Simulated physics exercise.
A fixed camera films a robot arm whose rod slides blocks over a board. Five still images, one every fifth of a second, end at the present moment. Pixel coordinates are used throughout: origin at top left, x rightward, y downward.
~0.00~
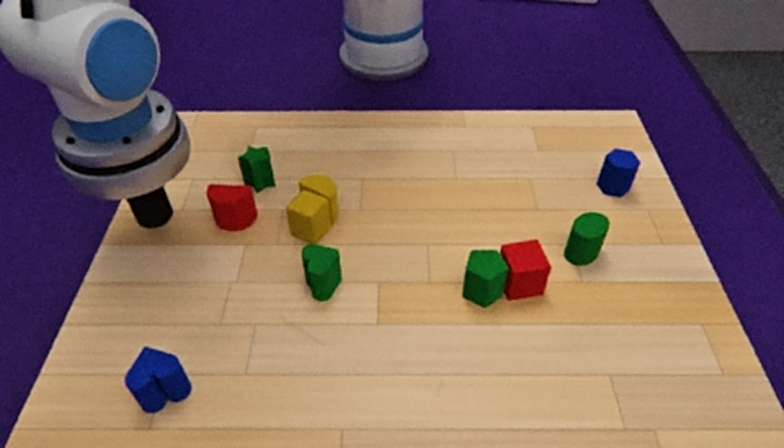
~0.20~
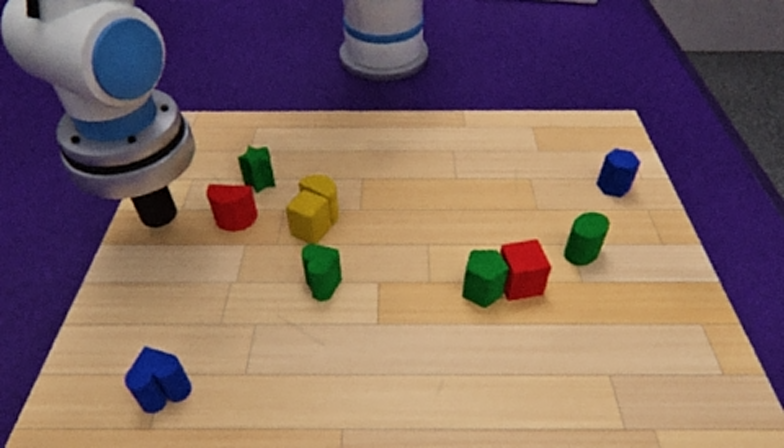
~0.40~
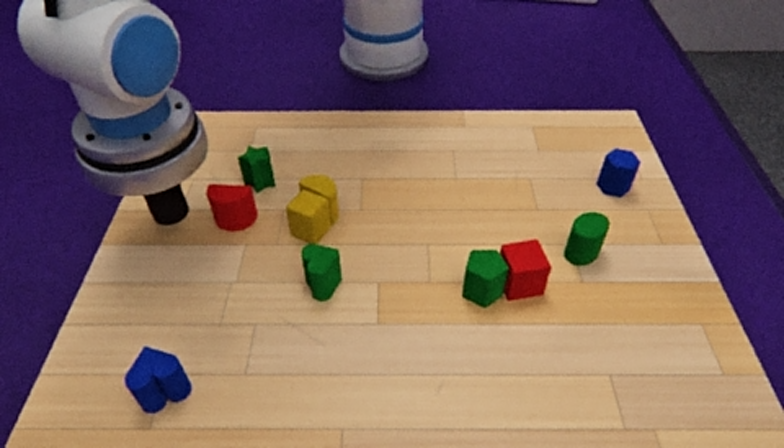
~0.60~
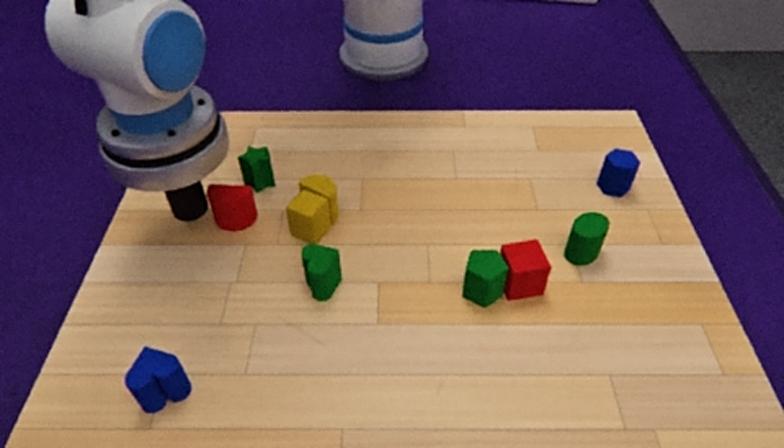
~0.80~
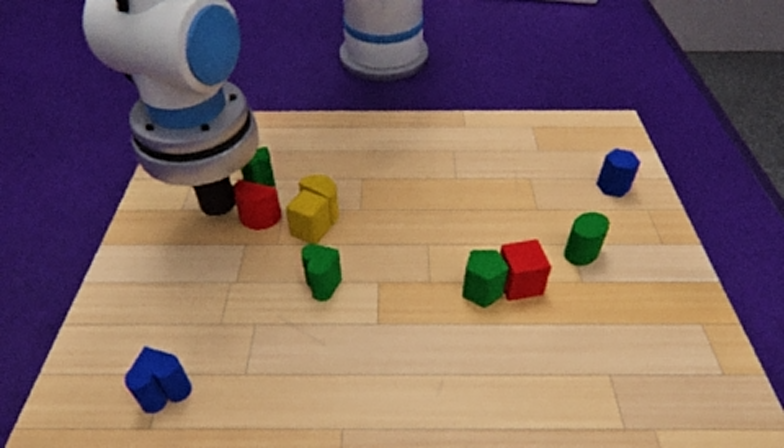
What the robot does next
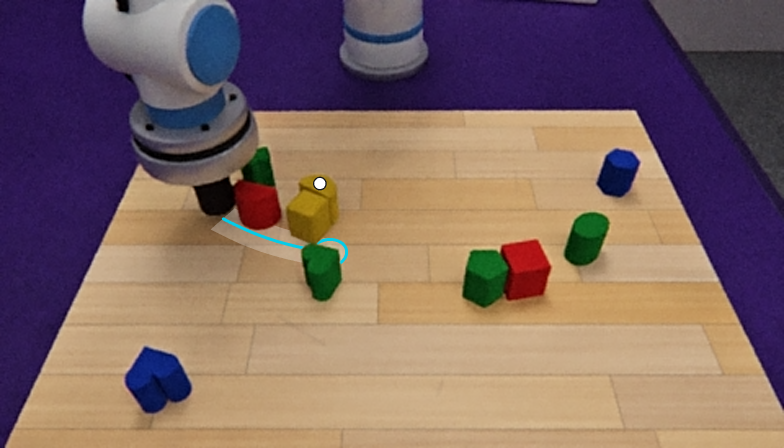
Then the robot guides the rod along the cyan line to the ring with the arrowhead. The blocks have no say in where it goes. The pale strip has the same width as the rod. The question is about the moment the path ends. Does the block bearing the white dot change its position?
Yes, I think so.
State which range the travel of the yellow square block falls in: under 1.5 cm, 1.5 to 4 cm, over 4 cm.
Between 1.5 and 4 cm.
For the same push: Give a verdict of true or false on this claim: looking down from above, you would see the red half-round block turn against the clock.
True - the claim holds.
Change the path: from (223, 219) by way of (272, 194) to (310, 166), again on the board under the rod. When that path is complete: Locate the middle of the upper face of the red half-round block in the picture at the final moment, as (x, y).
Roughly at (283, 185).
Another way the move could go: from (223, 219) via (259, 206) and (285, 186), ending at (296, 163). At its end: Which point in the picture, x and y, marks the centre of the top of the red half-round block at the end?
For the centre of its top, I'd go with (289, 184).
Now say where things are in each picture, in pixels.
In the first picture, rod's lower end (155, 216); red half-round block (227, 192); yellow square block (307, 202); green heart-shaped block (319, 257); yellow half-round block (320, 184).
In the second picture, rod (159, 215); blocks still.
In the third picture, rod (171, 213); blocks still.
In the fourth picture, rod (191, 209); blocks still.
In the fifth picture, rod (218, 204); red half-round block (252, 190); yellow square block (307, 202); green heart-shaped block (319, 257); yellow half-round block (320, 184).
Drawn move, from (223, 219) through (271, 240) to (329, 253); the dot is on the yellow half-round block.
What follows on the original path. One third of the way, rod (251, 219); red half-round block (282, 192), turned 20° anticlockwise; yellow square block (311, 202).
Two thirds of the way, rod (287, 230); red half-round block (290, 190), turned 35° anticlockwise; yellow square block (316, 203), turned 20° clockwise; yellow half-round block (325, 181), turned 15° clockwise.
At the end, rod (327, 238); red half-round block (290, 190), turned 35° anticlockwise; yellow square block (334, 200); green heart-shaped block still; yellow half-round block (330, 178).
